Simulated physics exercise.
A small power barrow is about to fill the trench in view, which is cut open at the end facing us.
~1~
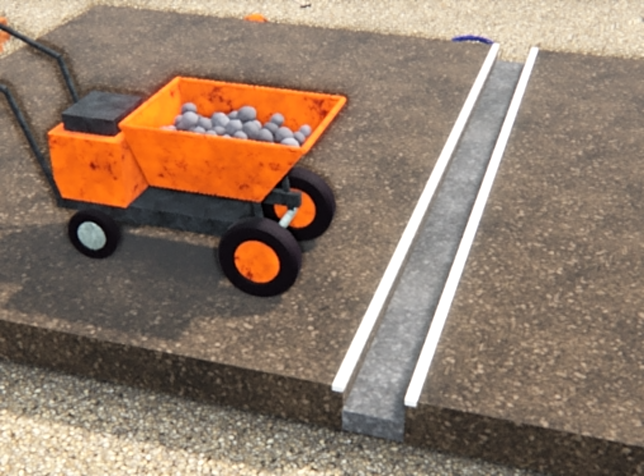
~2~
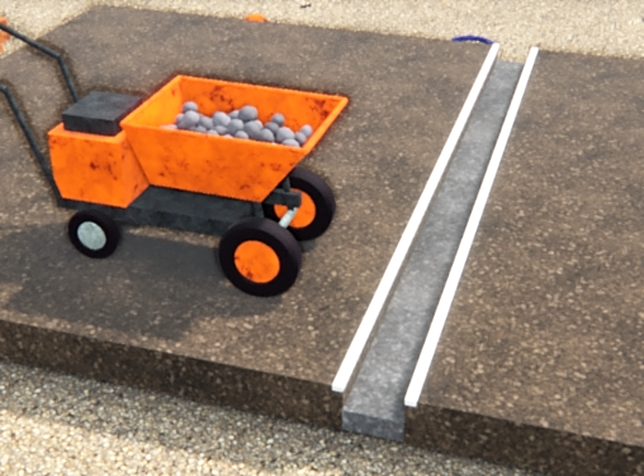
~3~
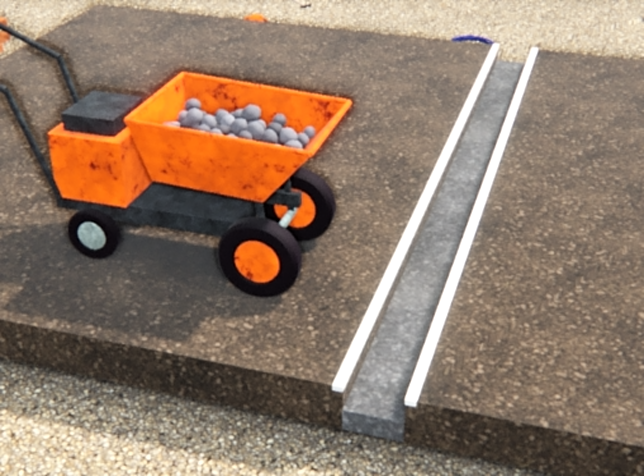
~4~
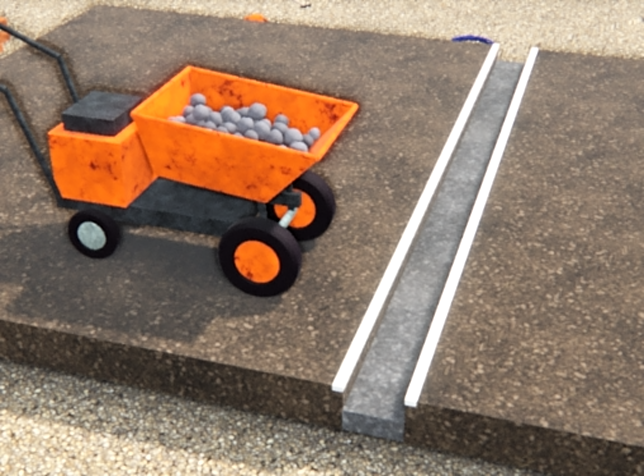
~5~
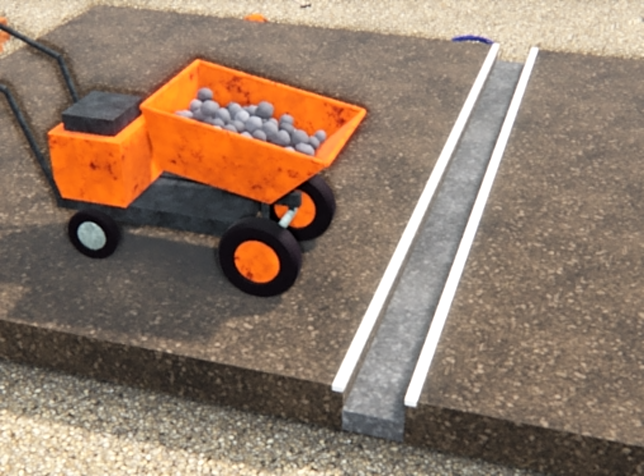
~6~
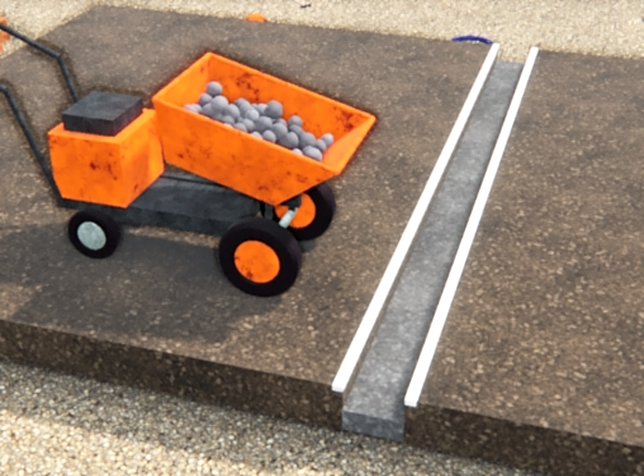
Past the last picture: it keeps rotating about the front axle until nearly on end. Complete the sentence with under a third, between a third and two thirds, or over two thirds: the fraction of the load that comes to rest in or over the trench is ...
It is between a third and two thirds.
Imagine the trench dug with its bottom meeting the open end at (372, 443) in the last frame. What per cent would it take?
Something like 60 %.
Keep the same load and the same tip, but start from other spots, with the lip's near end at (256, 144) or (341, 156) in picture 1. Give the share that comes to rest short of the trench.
You'd get around 20 in a hundred, then 0 in a hundred.
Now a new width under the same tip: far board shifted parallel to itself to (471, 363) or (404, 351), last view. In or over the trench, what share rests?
100 % and 40 %, give or take.
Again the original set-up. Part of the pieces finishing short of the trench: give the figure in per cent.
Roughly 0 in a hundred.
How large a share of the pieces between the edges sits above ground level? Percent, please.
20 in a hundred.
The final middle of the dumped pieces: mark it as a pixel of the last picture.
Centre at rest, last view: Approx. (437, 287).
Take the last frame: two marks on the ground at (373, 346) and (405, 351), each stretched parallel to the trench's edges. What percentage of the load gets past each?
Close to 90 and 60 per cent respectively.
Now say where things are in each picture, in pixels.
Lip of the skip at (304, 151), level; top of the load at (220, 135), round cobbles; first edge of the trench at (358, 342); far edge at (427, 355), the trench under half as wide as the skip, and about half as deep as wide, in the first frame.
Lip of the skip at (305, 152), level; top of the load at (221, 135), in the second frame.
Lip of the skip at (310, 154), tipped barely; top of the load at (224, 133), in the third frame.
Lip of the skip at (317, 158), tipped a little; top of the load at (215, 120), in the fourth frame.
Lip of the skip at (326, 164), tipped a little; top of the load at (223, 117), in the fifth frame.
Lip of the skip at (336, 172), tipped clearly; top of the load at (233, 114); first edge of the trench at (358, 342); far edge at (427, 355), in the sixth frame.
Soon after the last picture, skip tipped steeply; all in the skip.
A little later, skip tipped steeply; most in the skip; a small part in or heaped over the trench; a stray few beyond it; a stray few falling.
Later still, skip tipped right over; about a quarter in the skip; about a third in or heaped over the trench; about a third beyond it.
By the end, skip tipped right over; about half in or heaped over the trench; about half beyond it.
